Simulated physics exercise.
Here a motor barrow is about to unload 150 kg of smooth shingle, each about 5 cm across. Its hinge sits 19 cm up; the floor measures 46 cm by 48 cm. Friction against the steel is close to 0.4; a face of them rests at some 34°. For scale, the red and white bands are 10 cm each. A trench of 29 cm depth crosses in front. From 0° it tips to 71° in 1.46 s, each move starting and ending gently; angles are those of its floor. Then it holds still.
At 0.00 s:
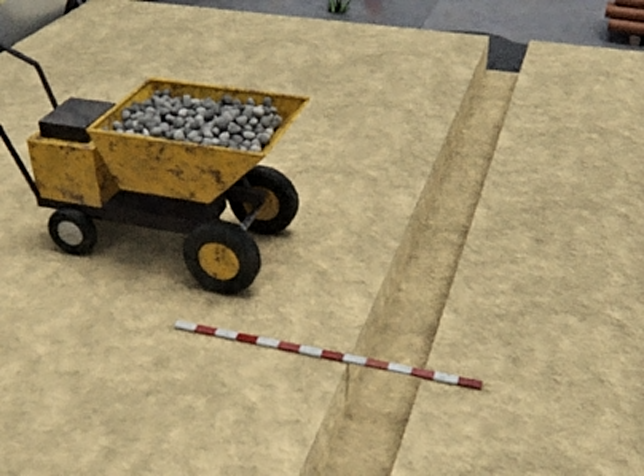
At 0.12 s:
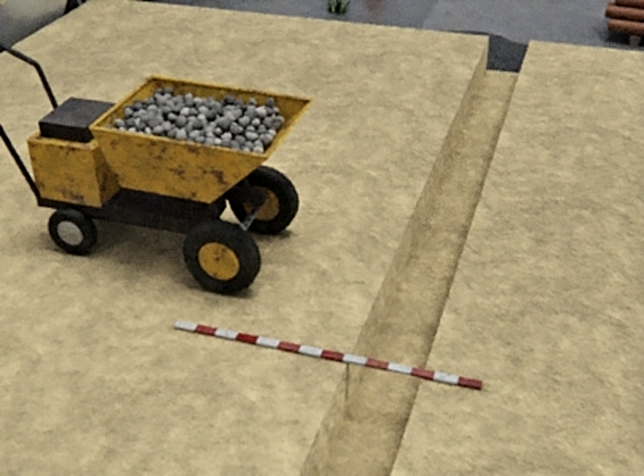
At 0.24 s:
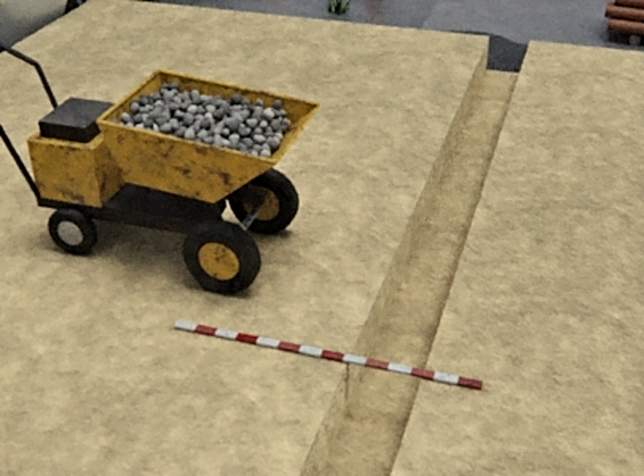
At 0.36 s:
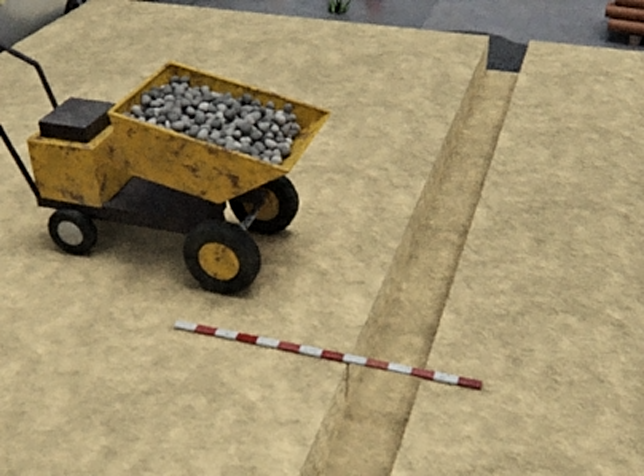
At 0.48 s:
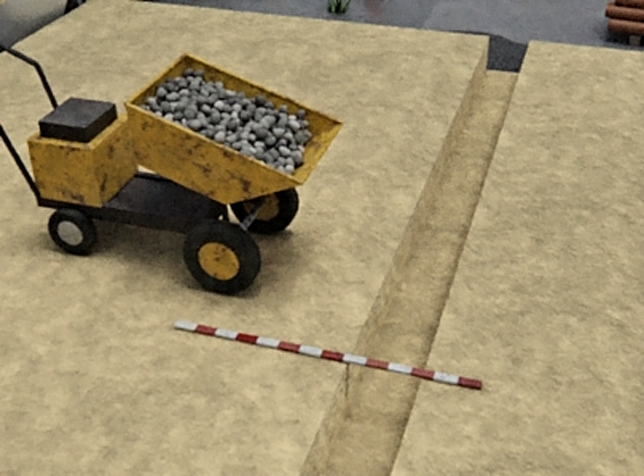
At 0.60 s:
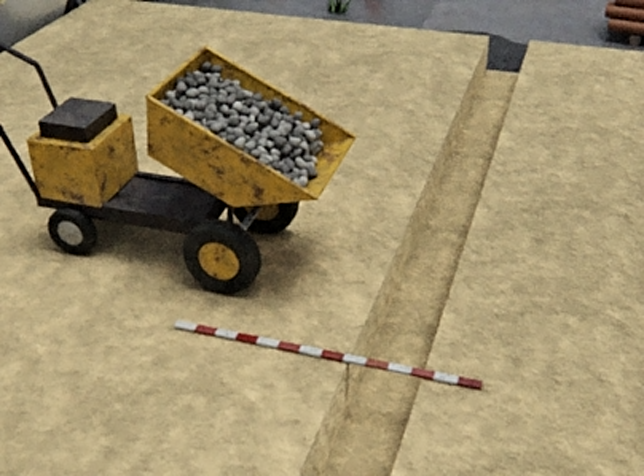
The yellow skip of a small motor barrow, heaped with smooth grey stones, sits level at first on pale ground beside a narrow trench and a red and white striped pole. It then tilts steadily towards the right, its back end rising clear of the chassis while the stones ride up with it and the wheels stay put.
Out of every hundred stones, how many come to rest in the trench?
Roughly 98 per cent ends in the trench.
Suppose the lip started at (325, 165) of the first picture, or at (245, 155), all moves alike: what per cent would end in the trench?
About 40 and 90 per cent.
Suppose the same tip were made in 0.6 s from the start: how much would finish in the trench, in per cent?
Then about 85 per cent.
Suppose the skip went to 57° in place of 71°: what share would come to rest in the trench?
In that case some 95 per cent.
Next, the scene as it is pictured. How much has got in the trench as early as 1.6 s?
Some 65 per cent.
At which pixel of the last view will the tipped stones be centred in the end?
Around (415, 319).
After 1.1 s the floor is at 60°; 97 % in the skip, 1 % short of the trench, 1 % in the trench; the foremost stones are at (394, 236).
After 1.6 s the floor is at 71°; 33 % in the skip, 1 % short of the trench, 65 % in the trench, 1 % past the trench; the foremost stones are at (465, 296).
After 1.9 s the floor is at 71°; 6 % in the skip, 1 % short of the trench, 91 % in the trench, 2 % past the trench; the foremost stones are at (527, 300).
After 3.9 s the floor is at 71°; 0 % in the skip, 98 % in the trench, 2 % past the trench; the foremost stones are at (557, 303).
